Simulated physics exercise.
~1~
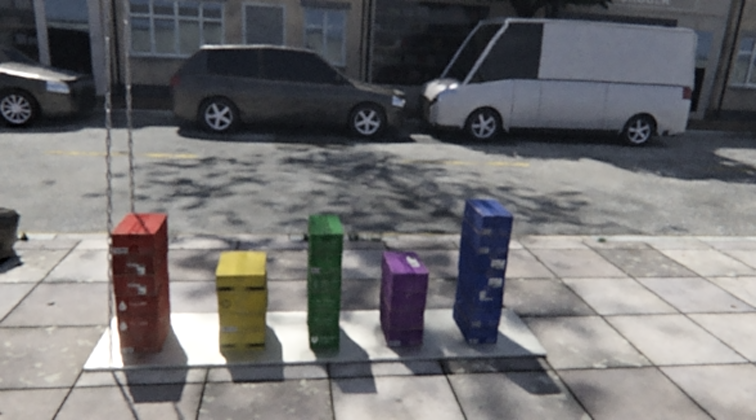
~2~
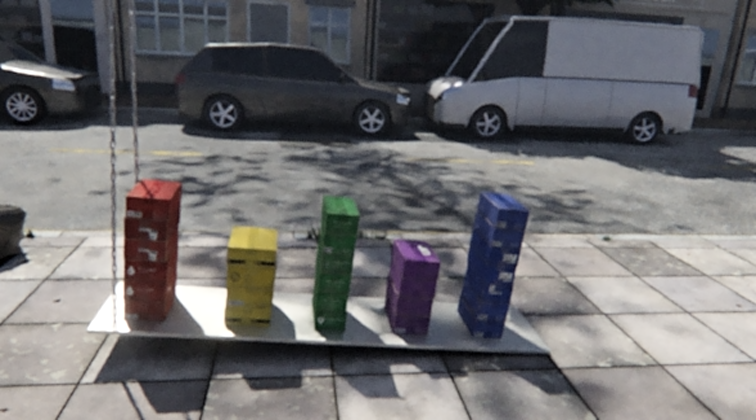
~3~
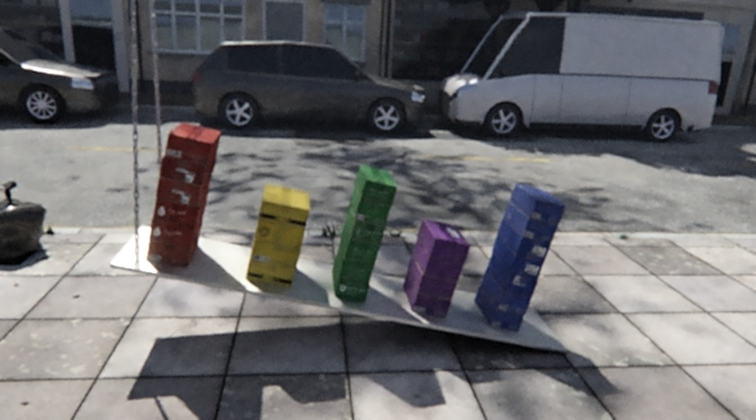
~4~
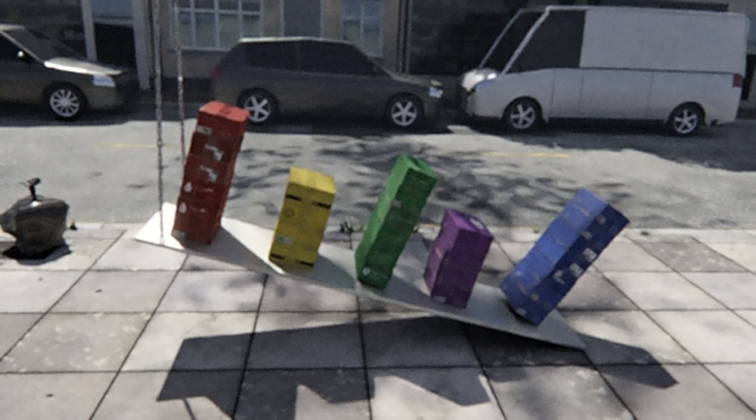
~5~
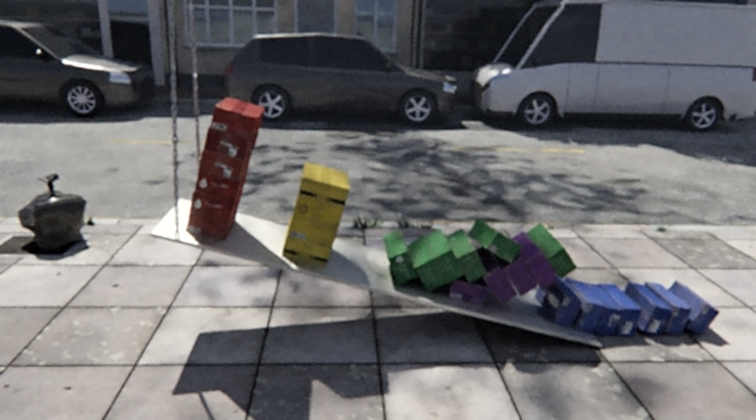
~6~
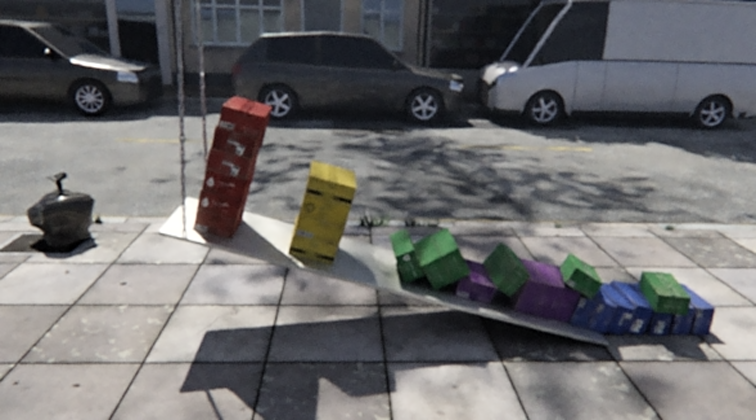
In the video, a flat board holding red, yellow, green, purple and blue stacks of boxes on a pavement tilts down to the right, and the blue, green and purple stacks topple into a heap while the red and yellow ones stay standing, leaning.
